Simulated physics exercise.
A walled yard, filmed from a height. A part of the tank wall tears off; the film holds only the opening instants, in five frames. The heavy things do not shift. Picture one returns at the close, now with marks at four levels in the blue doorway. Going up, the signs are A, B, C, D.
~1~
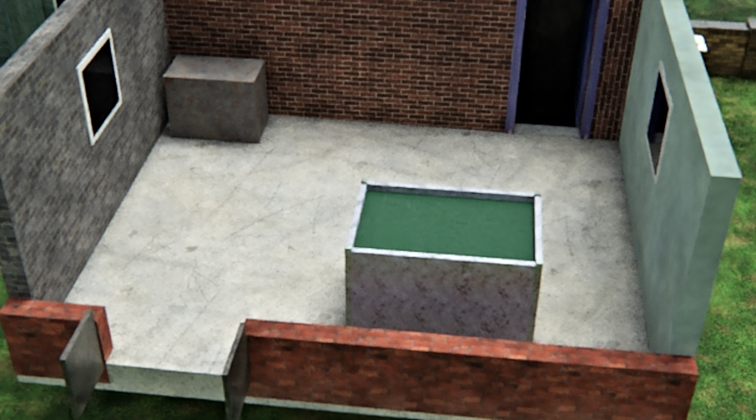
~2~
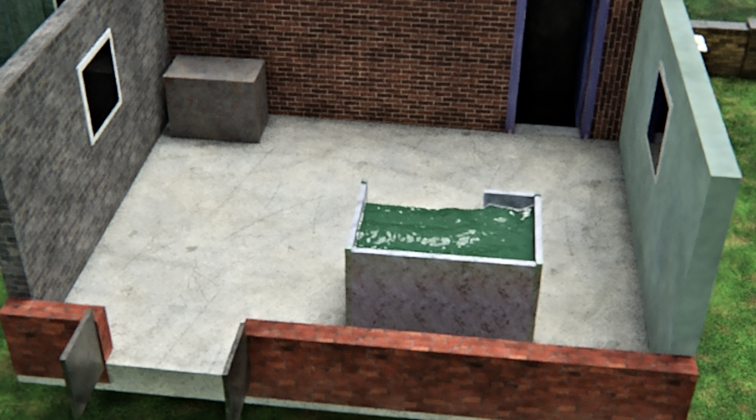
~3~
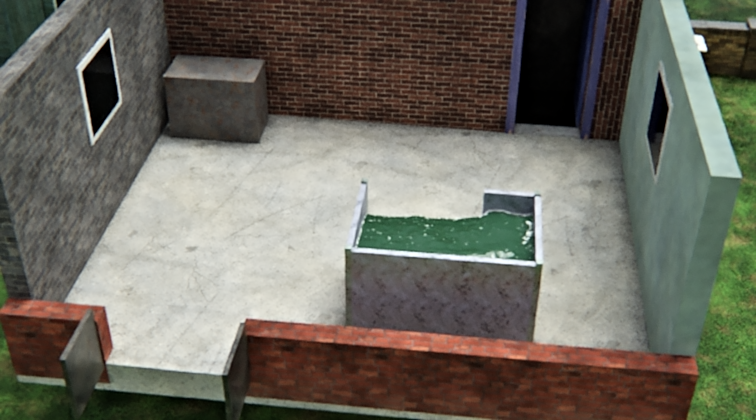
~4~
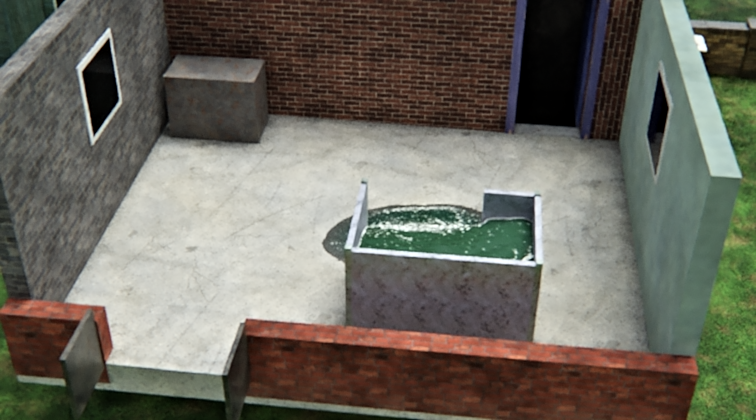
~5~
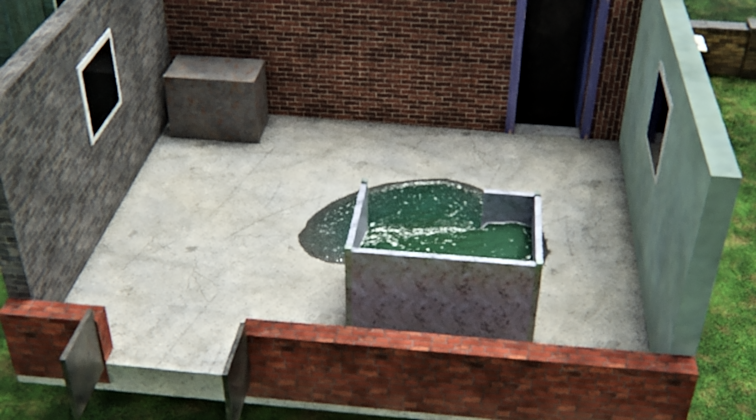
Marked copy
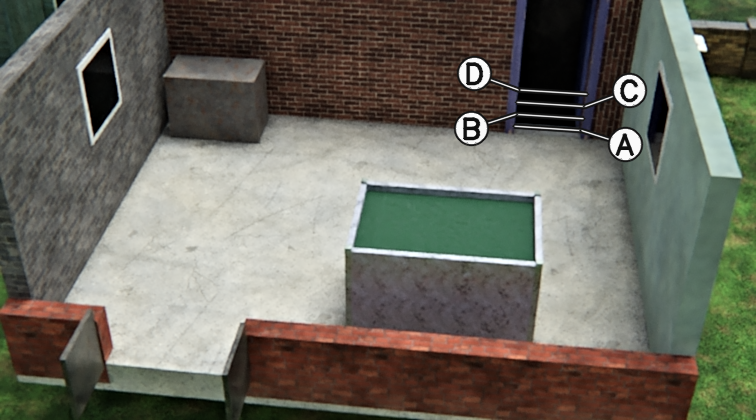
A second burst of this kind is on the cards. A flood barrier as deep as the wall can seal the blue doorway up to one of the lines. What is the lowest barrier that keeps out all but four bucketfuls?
Use mark B.
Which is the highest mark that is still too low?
That would be A.
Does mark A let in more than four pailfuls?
Yes, it does.
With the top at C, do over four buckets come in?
No, that is safe.
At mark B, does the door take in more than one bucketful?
No, it does not.
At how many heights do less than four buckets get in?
Three.
In white, A at (548, 128); B at (549, 116); C at (550, 104); D at (552, 92); from the bottom up A, B, C, D.
Choosing A, about 11 bucketfuls get in.
Choosing B, a splash gets over, under a bucket.
Choosing C, nothing gets over.
Choosing D, nothing gets over.
